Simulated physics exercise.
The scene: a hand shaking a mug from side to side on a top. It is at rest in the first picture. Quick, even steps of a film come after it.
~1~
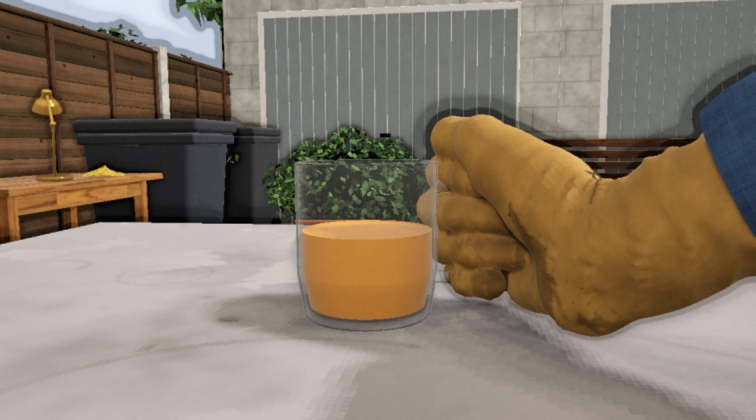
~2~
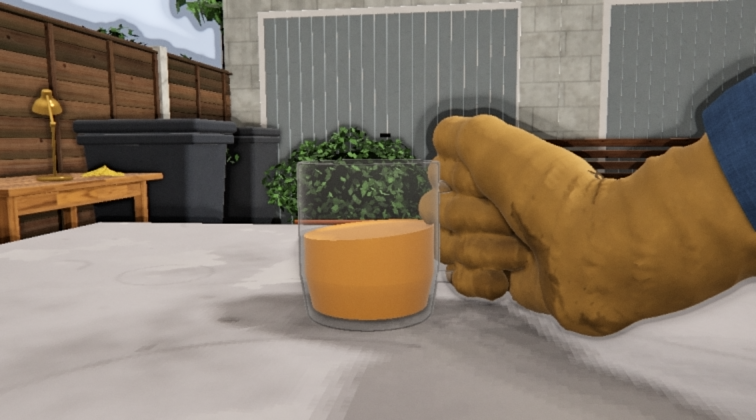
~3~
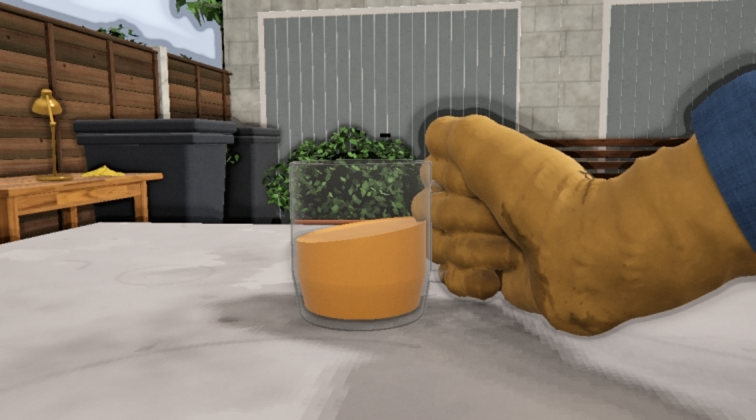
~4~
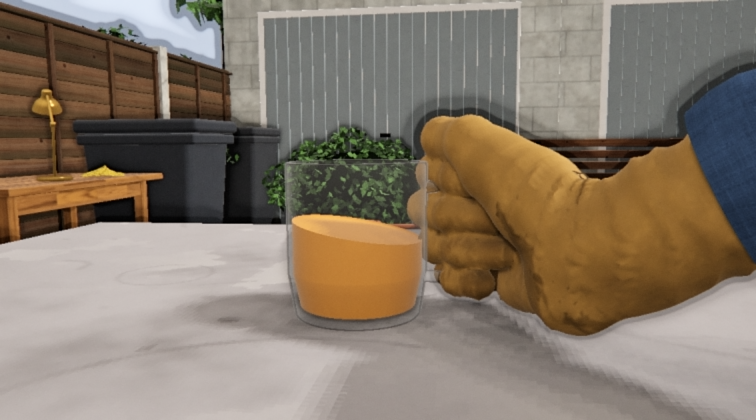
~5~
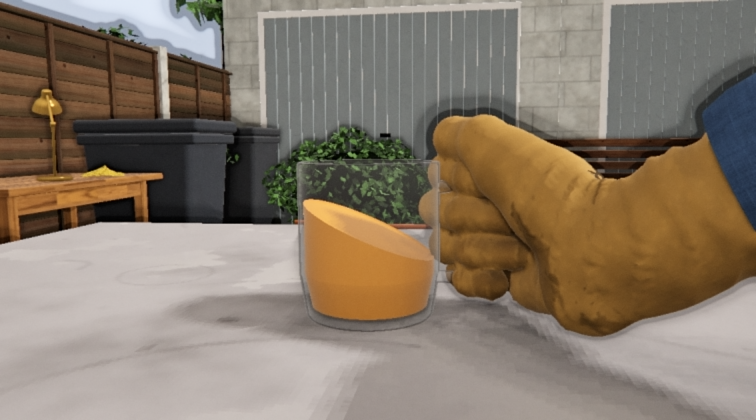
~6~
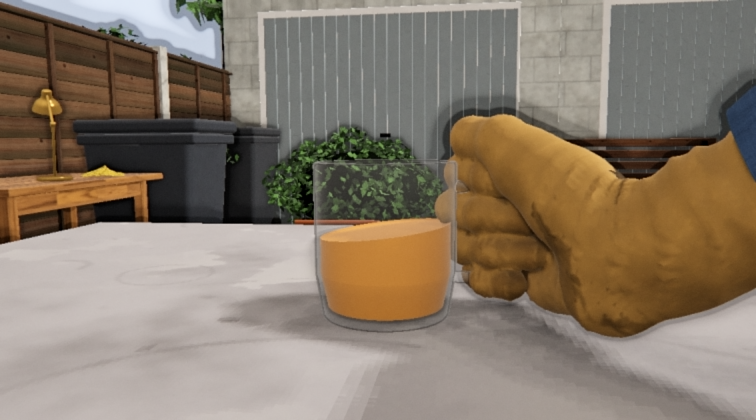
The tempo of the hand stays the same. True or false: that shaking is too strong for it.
True.
Next, the highest wave so far goes over the rim.
Finally, the highest wave so far goes over the rim; some is on the top.
